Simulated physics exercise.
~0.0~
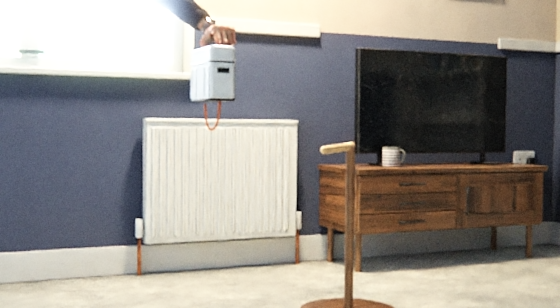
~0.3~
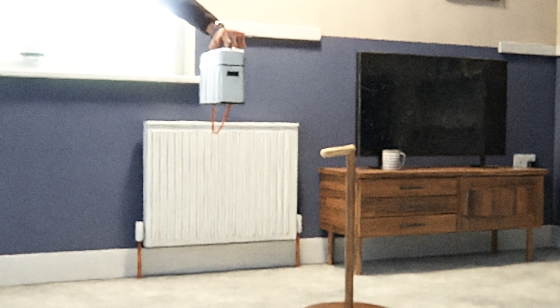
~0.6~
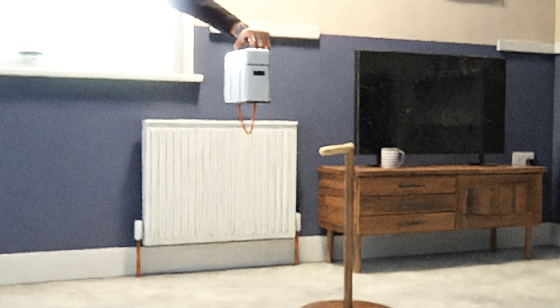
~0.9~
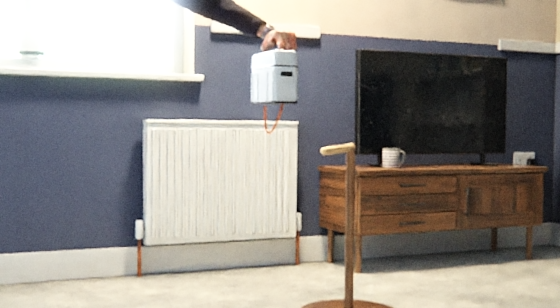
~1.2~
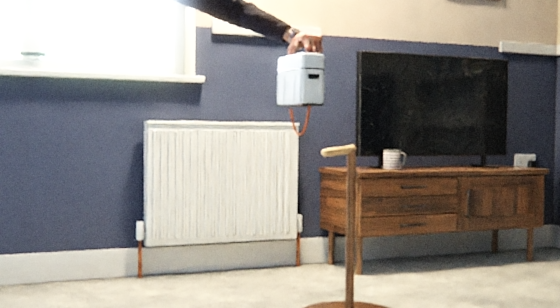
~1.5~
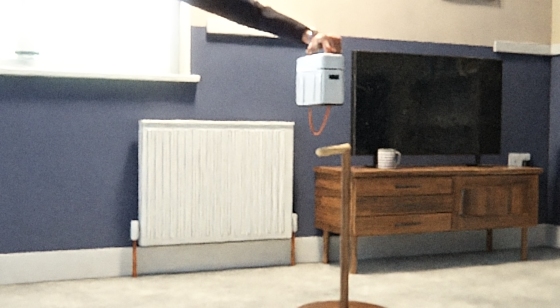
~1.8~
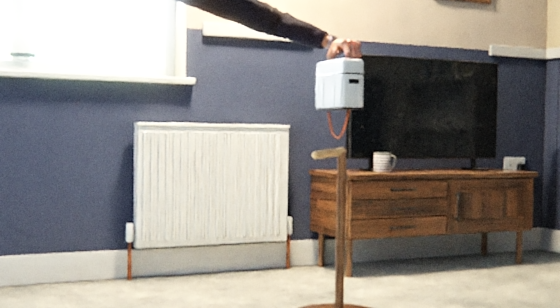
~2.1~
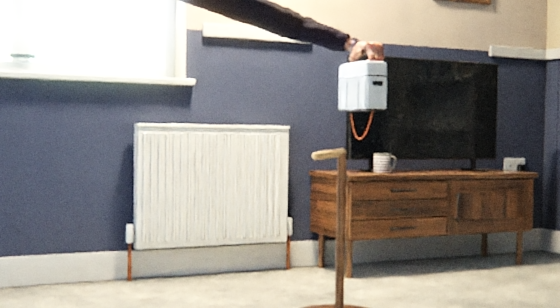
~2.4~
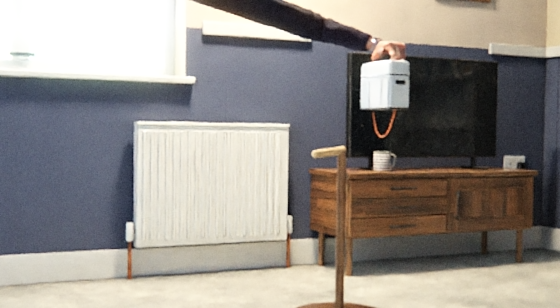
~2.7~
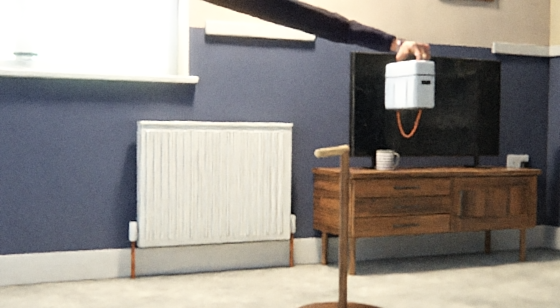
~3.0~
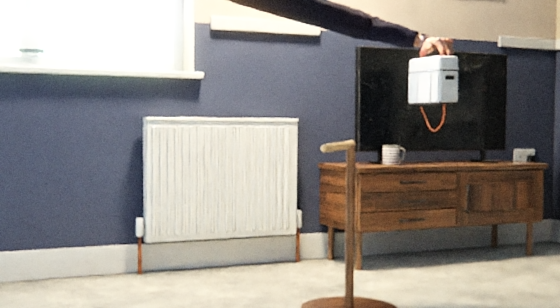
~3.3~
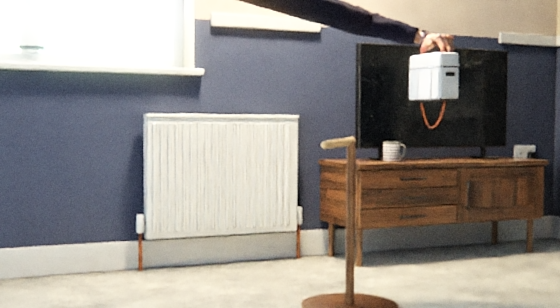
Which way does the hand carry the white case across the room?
The hand carries the white case to the right, from above the radiator, past the wooden post, to in front of the television.
Living room with radiator and television, a hand carrying a white case with a dangling orange loop rightward past a wooden post, clear of it.
